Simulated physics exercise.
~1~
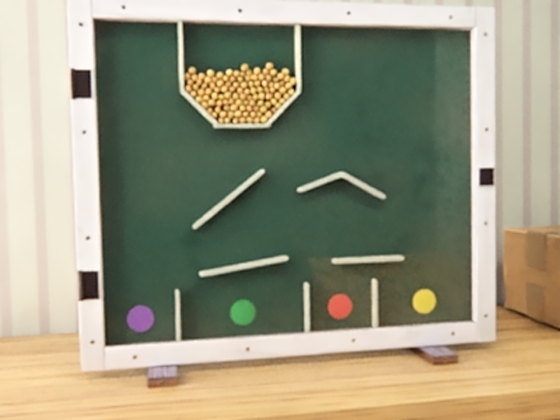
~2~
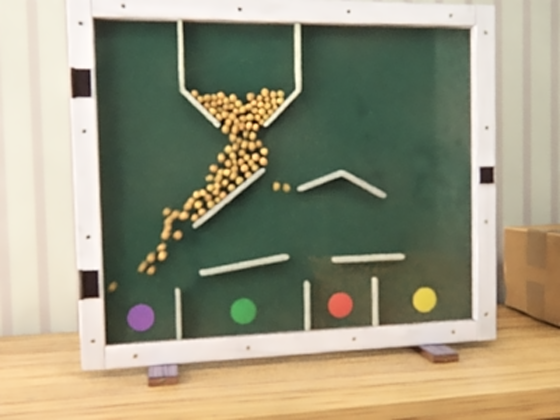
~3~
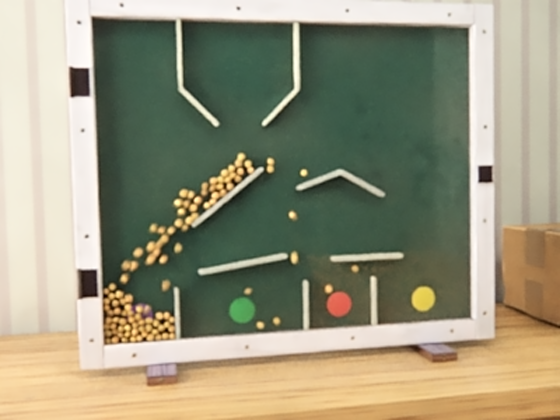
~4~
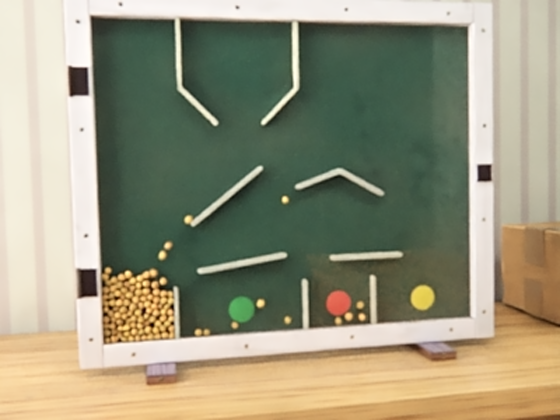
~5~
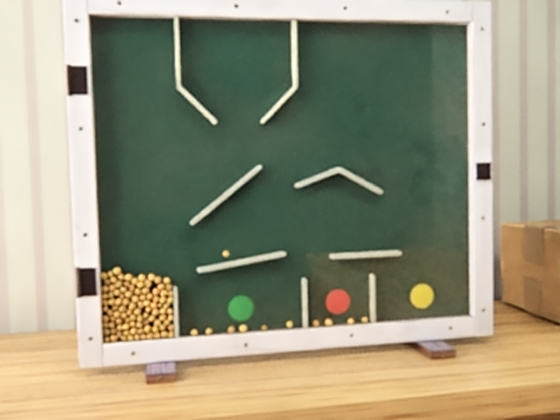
Framed green board releasing wooden beads from a hopper, most sliding down a ledge and piling over the purple sticker at left.
